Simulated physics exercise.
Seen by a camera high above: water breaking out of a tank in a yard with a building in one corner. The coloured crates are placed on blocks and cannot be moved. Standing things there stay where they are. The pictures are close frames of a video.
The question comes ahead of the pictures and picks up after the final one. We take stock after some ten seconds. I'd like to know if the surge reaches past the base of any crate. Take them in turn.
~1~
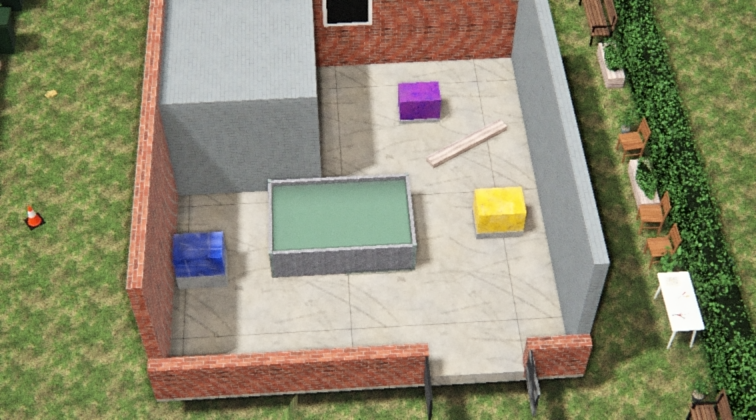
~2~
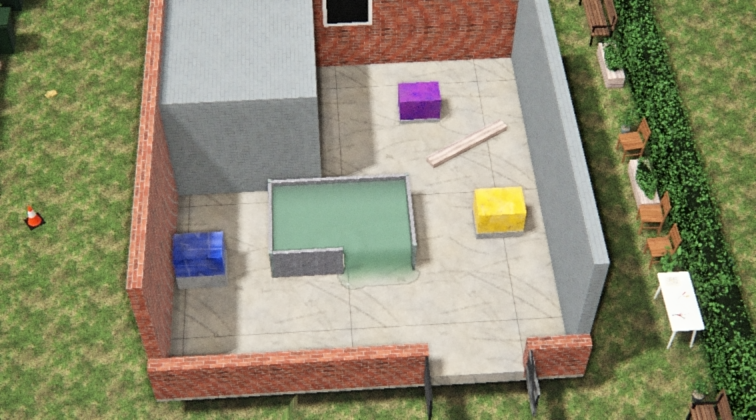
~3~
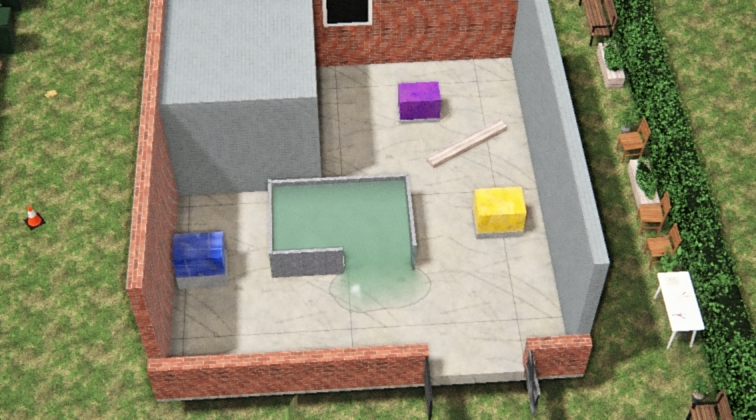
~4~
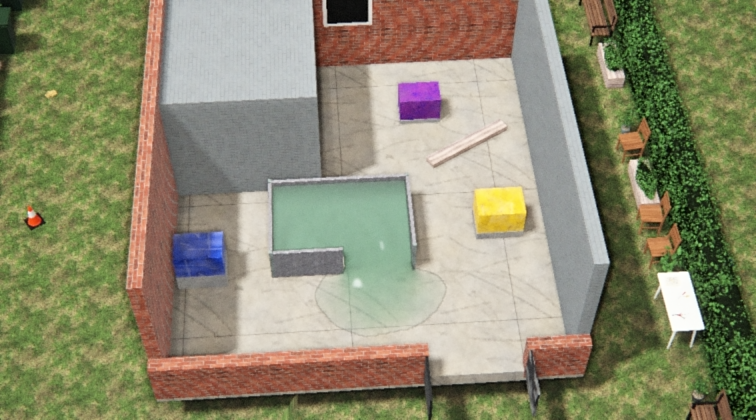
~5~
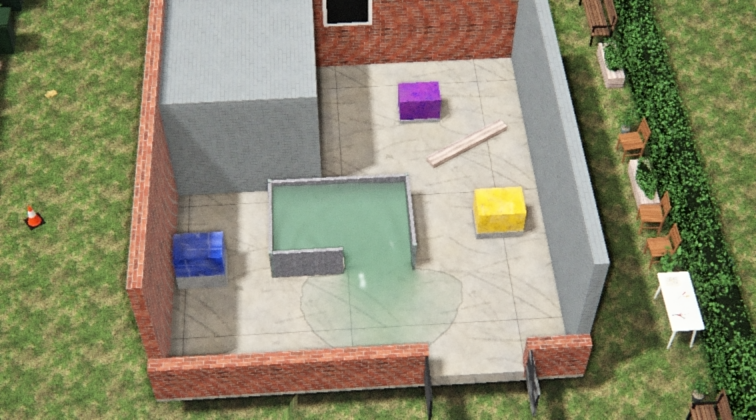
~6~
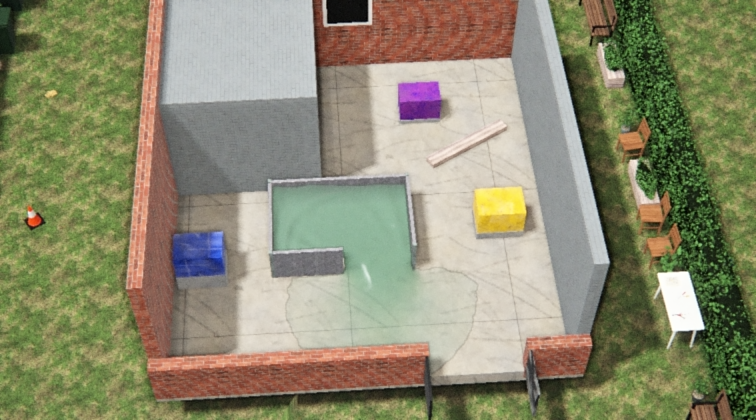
Here is how it goes: The purple crate is not reached; the blue crate is not reached; the yellow crate is not reached.
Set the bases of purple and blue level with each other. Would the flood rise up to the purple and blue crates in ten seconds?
Purple crate: Stays clear; blue crate: Is reached.
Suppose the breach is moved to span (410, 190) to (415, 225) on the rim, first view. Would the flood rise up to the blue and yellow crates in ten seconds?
My take: The blue one stays clear, while the yellow one gets flooded.
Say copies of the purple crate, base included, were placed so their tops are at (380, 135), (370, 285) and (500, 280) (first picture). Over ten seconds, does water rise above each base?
Crate one avoids the flood; crate two is touched by the flood; crate three is touched by the flood.
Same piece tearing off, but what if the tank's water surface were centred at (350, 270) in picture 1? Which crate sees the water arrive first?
That would be the blue crate.
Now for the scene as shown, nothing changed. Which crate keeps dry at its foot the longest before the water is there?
I'd say the purple-painted one is last.
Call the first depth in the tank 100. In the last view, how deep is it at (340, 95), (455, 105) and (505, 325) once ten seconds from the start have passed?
Approx. values, in order: 0 %, 0 %, 6 %.
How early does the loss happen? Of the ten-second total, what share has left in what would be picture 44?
By my reckoning, 75 %.
A moment on, water covers 20 % of the floor; the purple crate not reached, the blue crate not reached, the yellow crate not reached.
Next, water covers 30 % of the floor; the purple crate not reached, the blue crate not reached, the yellow crate not reached.
Then, water covers 40 % of the floor; the purple crate not reached, the blue crate water round its plinth, the yellow crate not reached.
Later, water covers 60 % of the floor; the purple crate not reached, the blue crate water round its plinth, the yellow crate water round its plinth.
In the end, water covers 75 % of the floor; the purple crate stayed above the water, the blue crate stayed above the water, the yellow crate stayed above the water.
